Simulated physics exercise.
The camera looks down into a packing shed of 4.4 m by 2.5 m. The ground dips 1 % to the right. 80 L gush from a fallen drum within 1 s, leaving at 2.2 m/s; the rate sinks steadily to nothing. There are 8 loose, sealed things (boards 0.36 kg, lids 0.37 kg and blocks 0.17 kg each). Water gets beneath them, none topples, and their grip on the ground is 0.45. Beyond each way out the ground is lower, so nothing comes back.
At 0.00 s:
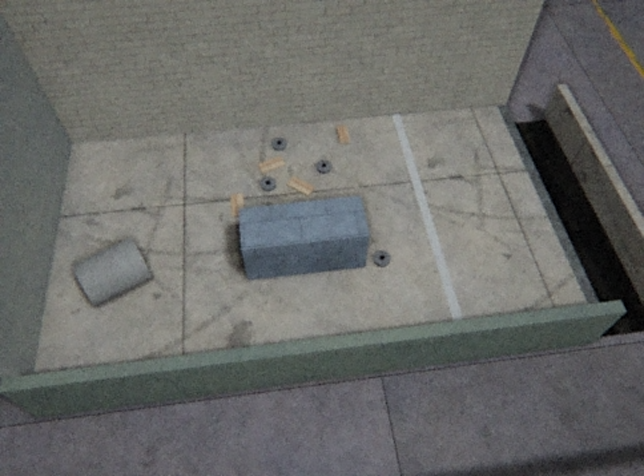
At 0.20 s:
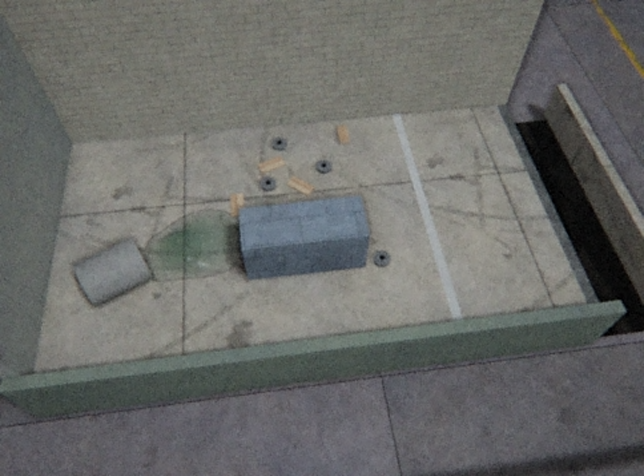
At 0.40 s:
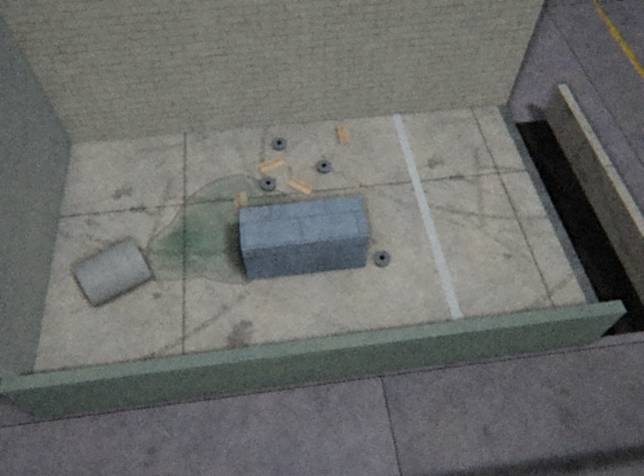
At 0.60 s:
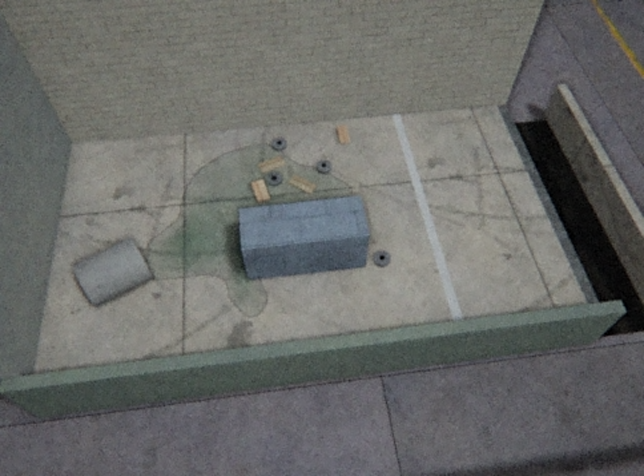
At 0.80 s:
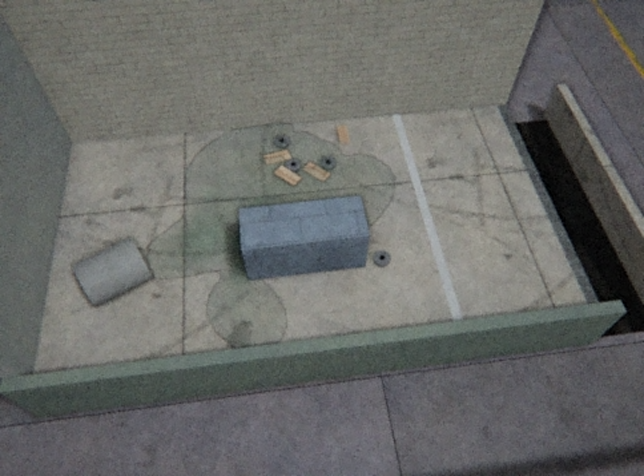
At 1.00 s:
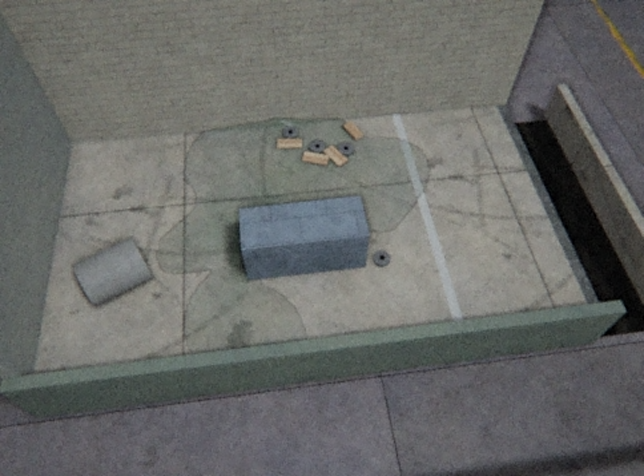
The clip shows greenish water spreading across the floor of a walled enclosure, flowing around a large blue-grey block on both sides, while small wooden blocks and dark round lids behind it drift to the right and cluster together.
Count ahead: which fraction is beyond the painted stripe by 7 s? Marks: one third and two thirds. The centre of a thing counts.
It is two thirds or more.
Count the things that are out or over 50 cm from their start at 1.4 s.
By then 6.
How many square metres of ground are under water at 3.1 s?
About 4.0 m2.
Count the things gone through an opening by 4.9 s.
I count 6.
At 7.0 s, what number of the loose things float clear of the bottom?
I count 0.
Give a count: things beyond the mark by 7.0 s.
That makes 7.
After 1.4 s 1 of 8 are over the mark; 7 afloat.
After 3.1 s 7 of 8 are over the mark; 0 afloat.
After 4.9 s 7 of 8 are over the mark; 0 afloat.
After 7.0 s 7 of 8 are over the mark; 0 afloat.
